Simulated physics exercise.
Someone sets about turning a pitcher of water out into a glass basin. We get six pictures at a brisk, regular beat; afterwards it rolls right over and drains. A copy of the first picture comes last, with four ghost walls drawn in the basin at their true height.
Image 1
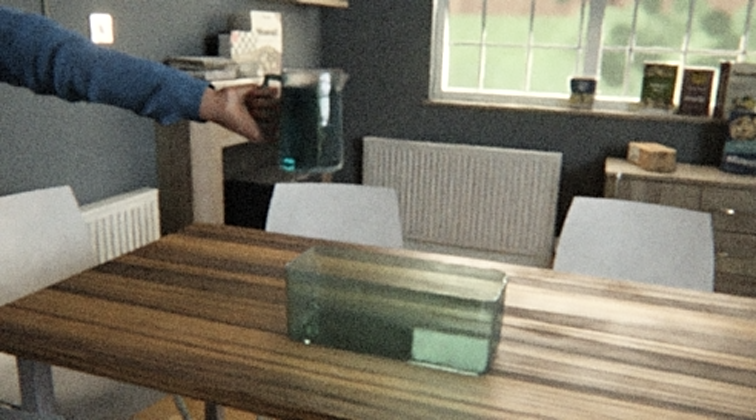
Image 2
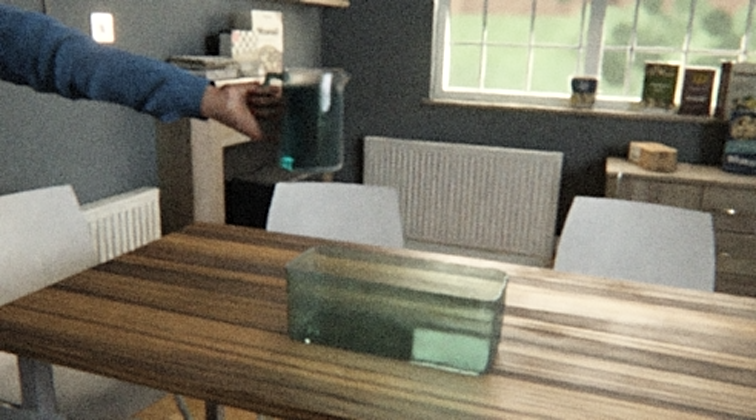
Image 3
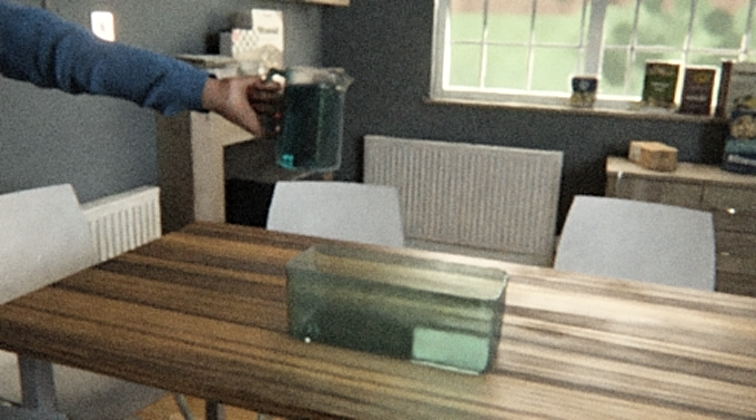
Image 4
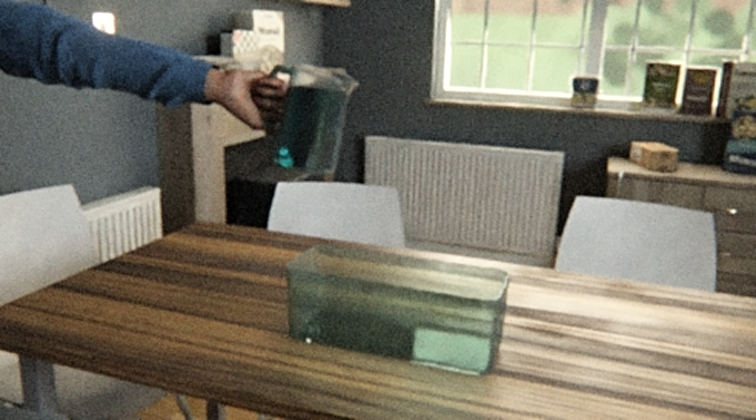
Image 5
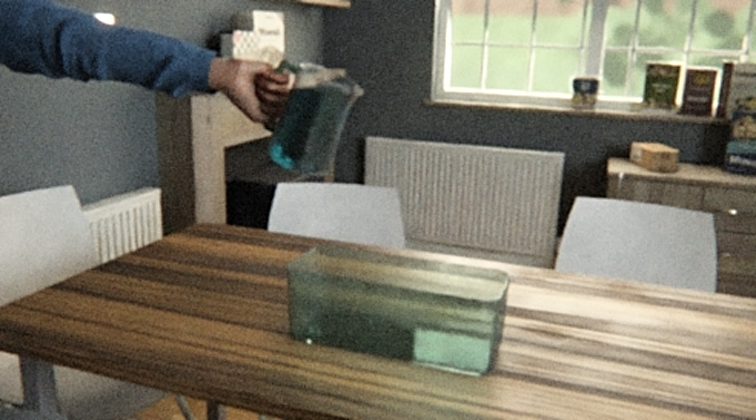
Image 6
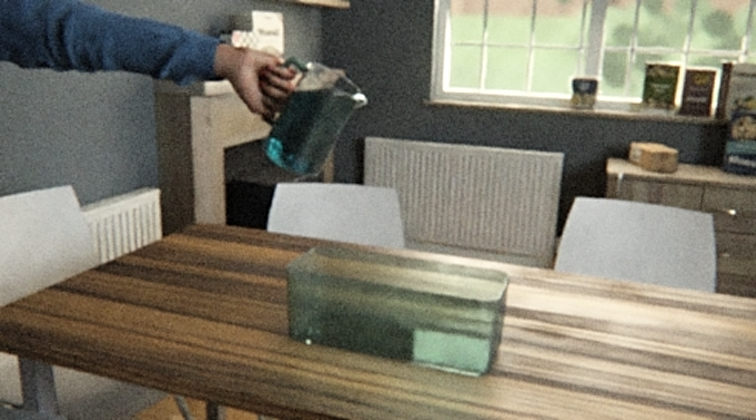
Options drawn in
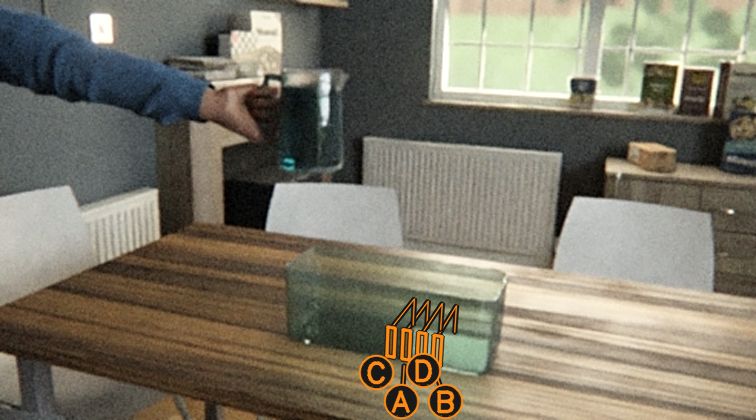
In a dining room, a blue-sleeved arm gradually tilting a clear pitcher of blue liquid rightward above a table with a glass basin.
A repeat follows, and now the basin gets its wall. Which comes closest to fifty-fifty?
The answer is position A.
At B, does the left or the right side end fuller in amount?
The left one.
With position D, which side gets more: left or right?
The left side.
On the marked copy, A at (404, 365); B at (435, 371); C at (389, 362); D at (419, 368).
Choosing A, about 46 % ends left of the wall and 51 % right of it; 3 % is lost outside.
Choosing B, about 91 % ends left of the wall and 4 % right of it; 5 % is lost outside.
Choosing C, about 14 % ends left of the wall and 84 % right of it; 3 % is lost outside.
Choosing D, about 87 % ends left of the wall and 5 % right of it; 8 % is lost outside.
